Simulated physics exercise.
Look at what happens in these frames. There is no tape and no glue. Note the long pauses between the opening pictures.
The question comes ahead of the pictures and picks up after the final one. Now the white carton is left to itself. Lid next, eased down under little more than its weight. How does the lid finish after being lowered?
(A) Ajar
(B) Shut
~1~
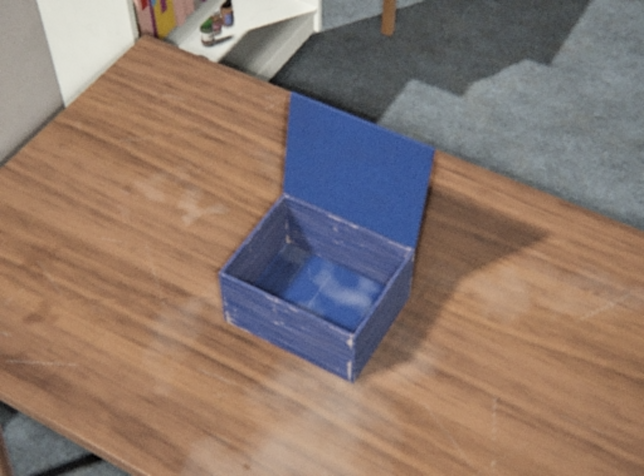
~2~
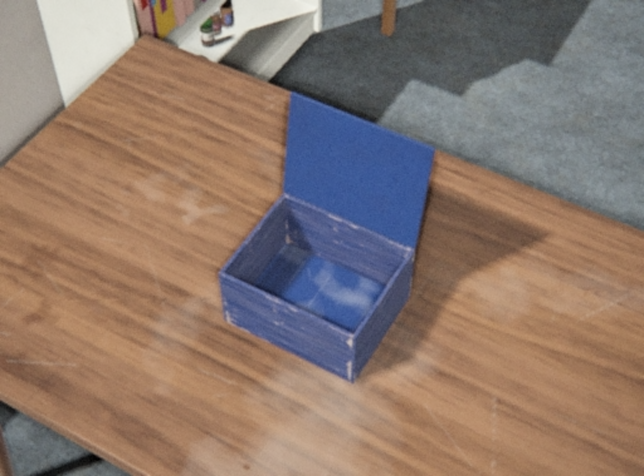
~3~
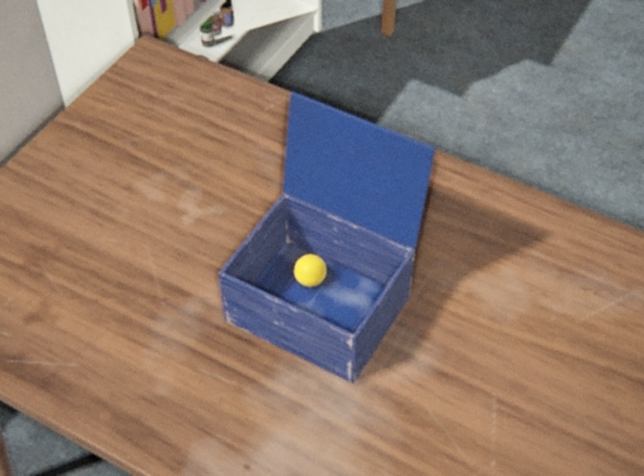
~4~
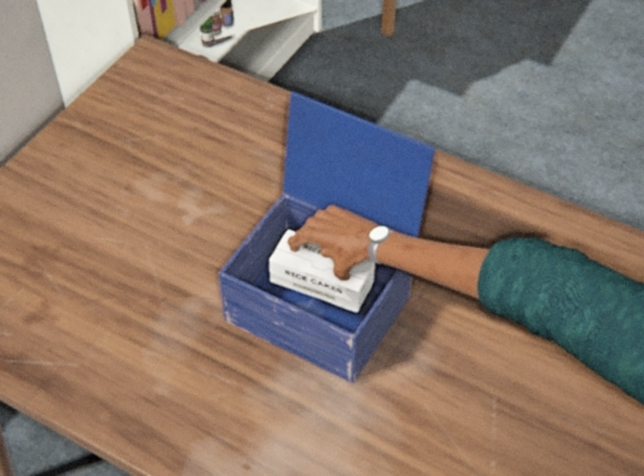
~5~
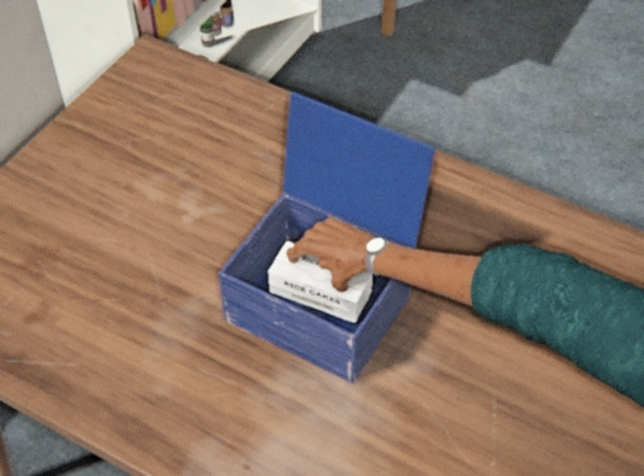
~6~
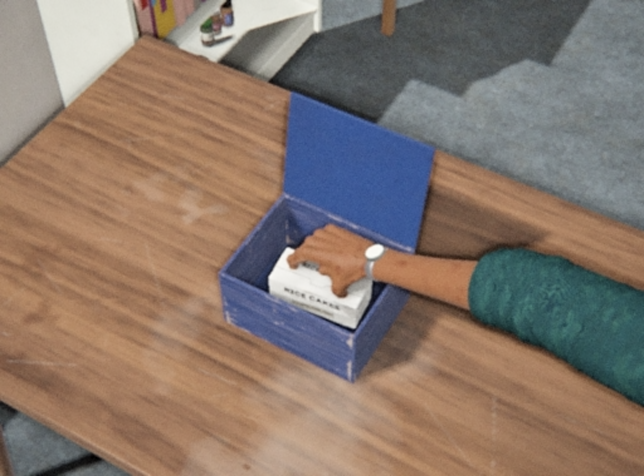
Option B: Shut.
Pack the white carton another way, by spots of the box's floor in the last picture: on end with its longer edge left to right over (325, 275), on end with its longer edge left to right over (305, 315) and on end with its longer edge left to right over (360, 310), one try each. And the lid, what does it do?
First try: It comes fully down; second try: It gets propped open; third try: It gets propped open.
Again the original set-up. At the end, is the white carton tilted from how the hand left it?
At the finish the white carton holds its orientation.
Then, 1.30 s on from there, lid 80° above the rim; white carton shifted a little near (321, 308).
Then, 1.80 s on from there, lid 35° above the rim; white carton shifted a little near (321, 308).
In the end, lid shut; moved from the start, white carton; yellow lemon unmoved. At the end, from the last picture's camera, white carton near (321, 308).
